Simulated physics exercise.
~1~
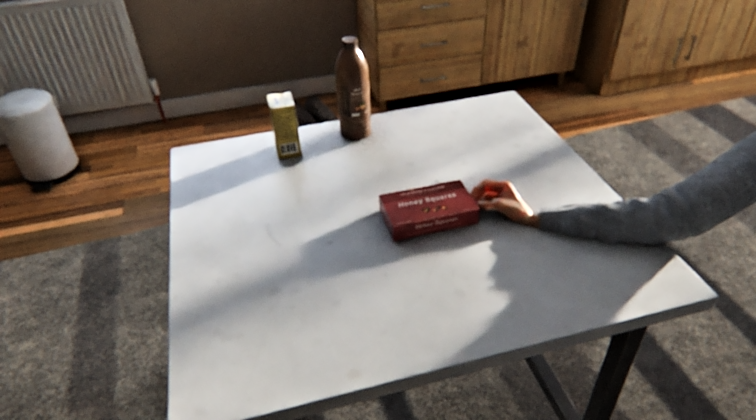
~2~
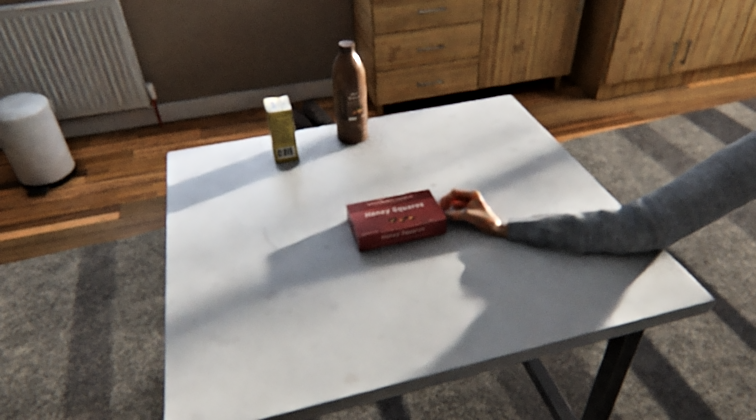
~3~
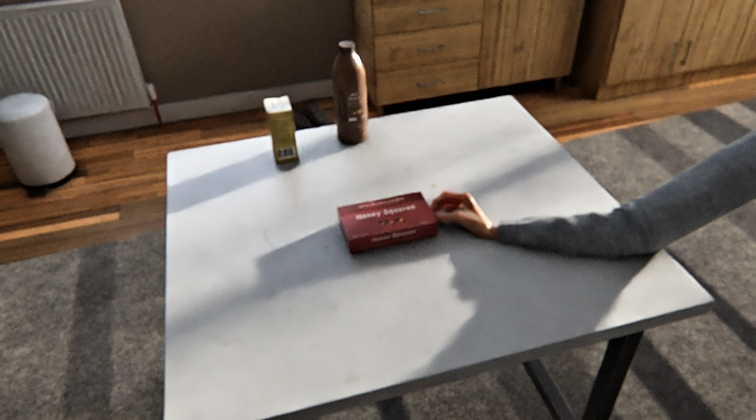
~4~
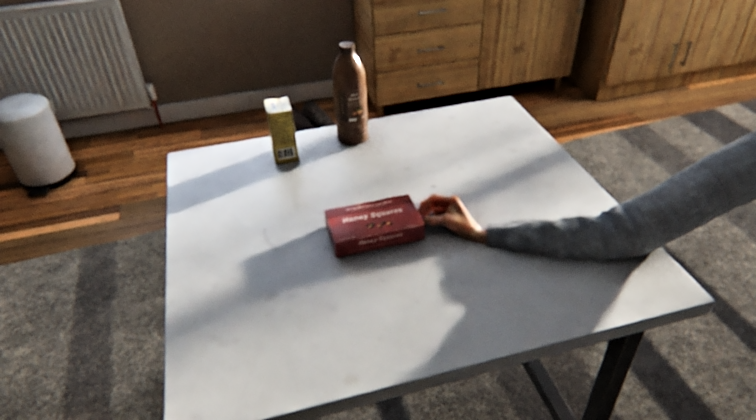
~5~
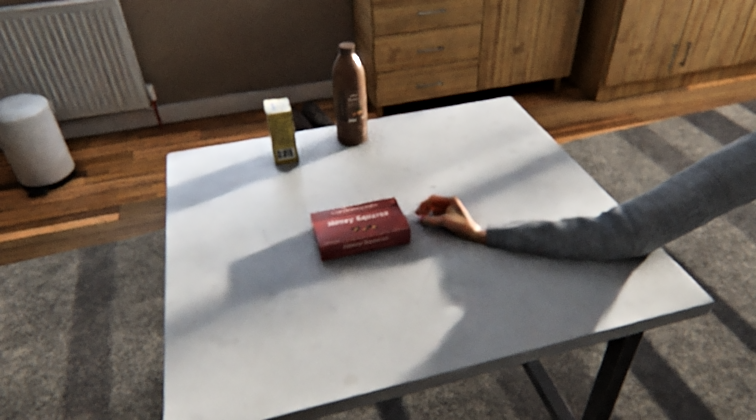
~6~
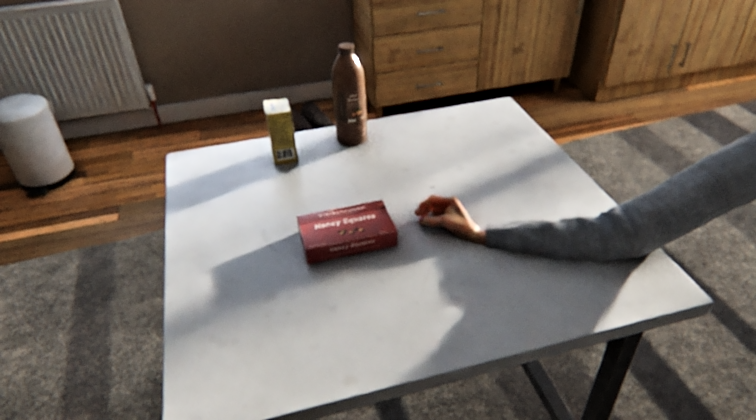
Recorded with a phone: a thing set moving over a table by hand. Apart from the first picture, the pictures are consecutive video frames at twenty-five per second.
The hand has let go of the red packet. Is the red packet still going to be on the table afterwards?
Ha, it sits on the tabletop once it's done.
Then, 0.10 s on from there, red packet shifted a little near (322, 236).
Then, 0.20 s on from there, red packet shifted about its own width near (307, 239).
Then, 0.30 s on from there, red packet shifted about its own width near (301, 240).
In the end, moved from the start, red packet. At the end, from the last picture's camera, red packet near (301, 240).
